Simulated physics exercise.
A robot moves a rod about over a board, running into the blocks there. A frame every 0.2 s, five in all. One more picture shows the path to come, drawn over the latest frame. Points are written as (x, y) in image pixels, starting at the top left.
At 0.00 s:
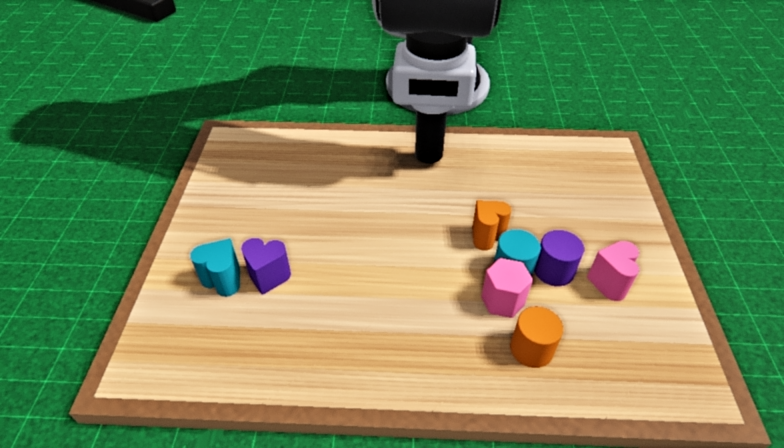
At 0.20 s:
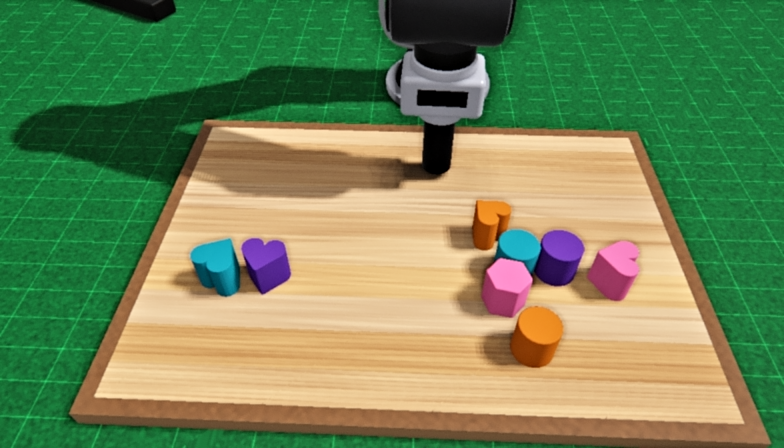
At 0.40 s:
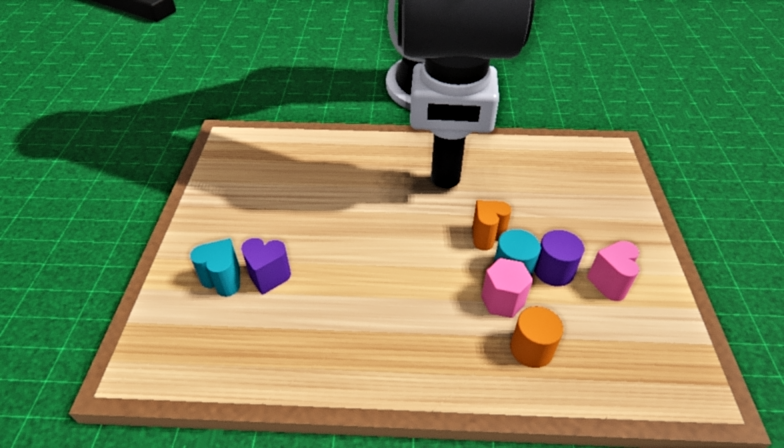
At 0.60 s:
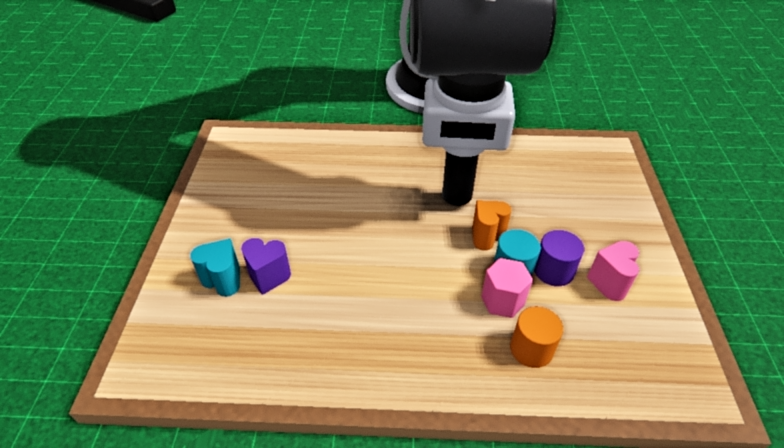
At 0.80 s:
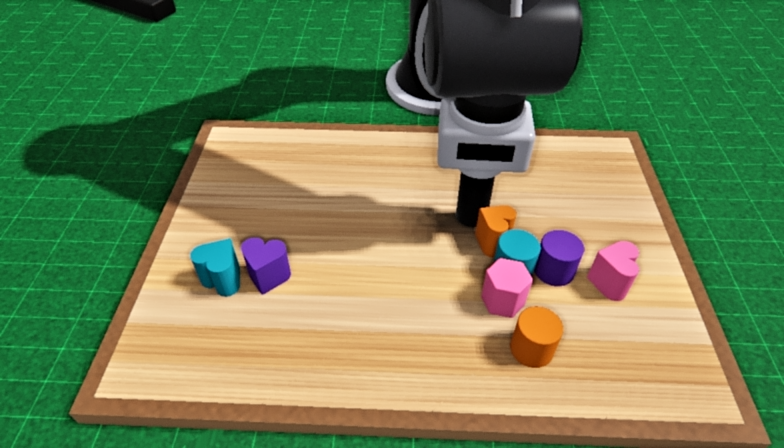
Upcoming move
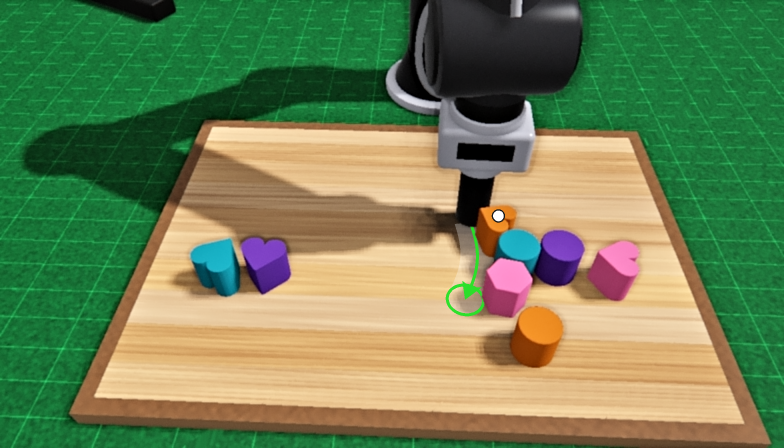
At the start, a robot arm holds a black rod near the far edge of a wooden board scattered with colourful blocks. The rod glides steadily nearer and slightly right while the blocks stay still. It then bumps the orange heart, which turns and shifts slightly right beside the turquoise cylinder.
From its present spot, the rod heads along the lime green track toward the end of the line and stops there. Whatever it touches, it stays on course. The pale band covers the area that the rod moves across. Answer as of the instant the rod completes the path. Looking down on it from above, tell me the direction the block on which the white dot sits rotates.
Counter-clockwise, from overhead.
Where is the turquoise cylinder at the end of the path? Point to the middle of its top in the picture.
Around (553, 272).
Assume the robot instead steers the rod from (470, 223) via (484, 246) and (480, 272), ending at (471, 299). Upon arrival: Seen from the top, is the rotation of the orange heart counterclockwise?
I believe so.
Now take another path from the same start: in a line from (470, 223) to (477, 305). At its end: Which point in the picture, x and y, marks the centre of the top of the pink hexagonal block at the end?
It is at (521, 295).
The line goes from (470, 223) through (477, 247) and (475, 273) to (465, 300); the dot is on the orange heart.
The first path, step by step. One third of the way, rod at (478, 241); orange heart at (510, 235), turned 40° anticlockwise; pink hexagonal block at (513, 283), turned 30° clockwise; turquoise cylinder at (542, 262); purple cylinder at (580, 250).
Two thirds of the way, rod at (476, 267); orange heart at (515, 248), turned 65° anticlockwise; pink hexagonal block at (513, 284), turned 35° clockwise; turquoise cylinder at (553, 272); purple cylinder at (583, 252).
At the end, rod at (466, 293); orange heart at (515, 248), turned 65° anticlockwise; pink hexagonal block at (513, 284), turned 35° clockwise; turquoise cylinder at (553, 272); purple cylinder at (583, 252).
